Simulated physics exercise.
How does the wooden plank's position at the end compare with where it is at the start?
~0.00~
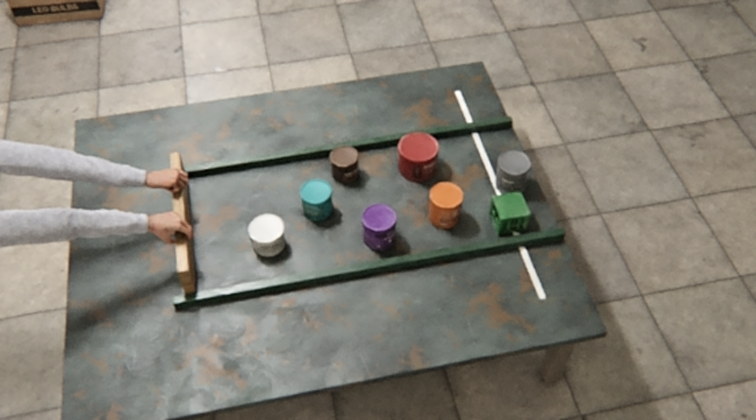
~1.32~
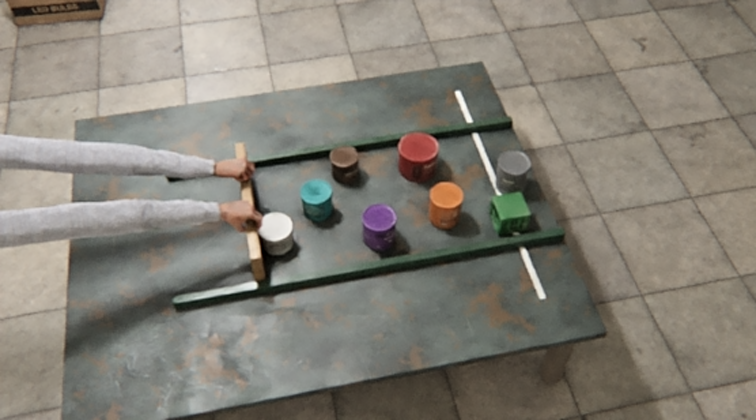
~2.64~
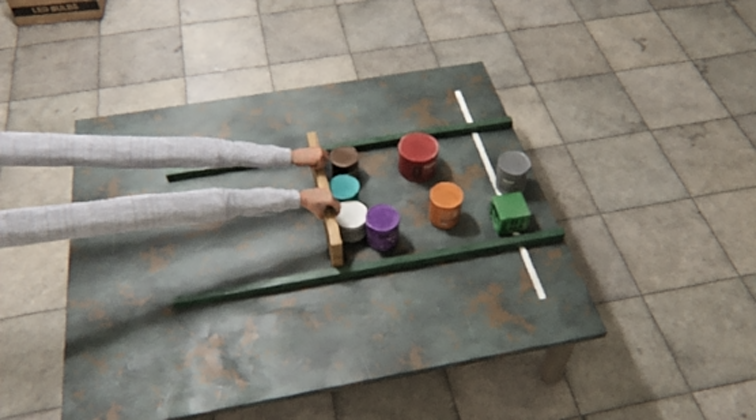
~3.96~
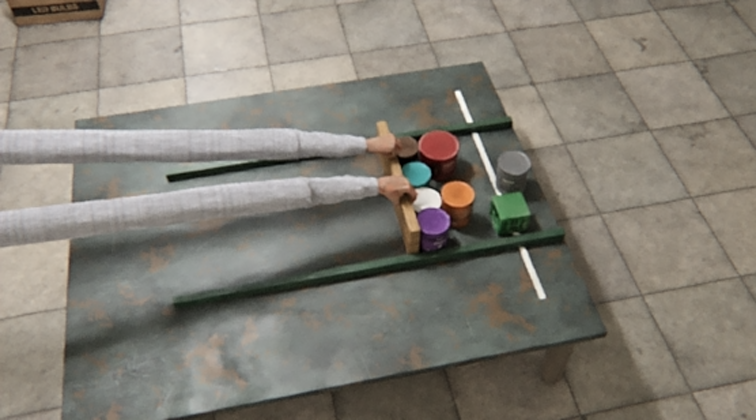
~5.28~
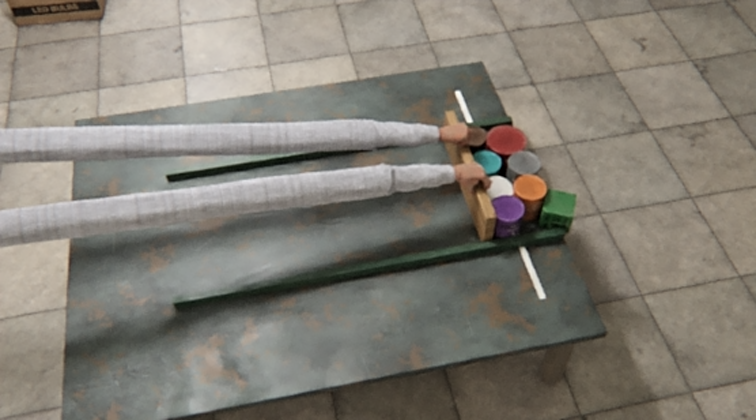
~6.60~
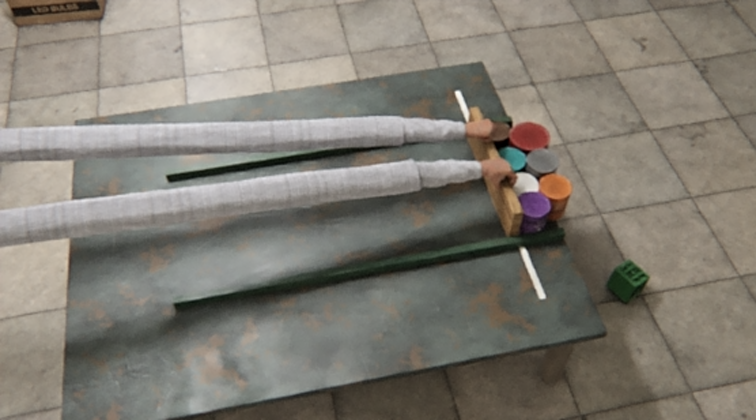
At the start the plank stands near the left ends of the green rails, and by the end it is far to the right, at the white strip near the table's right edge.
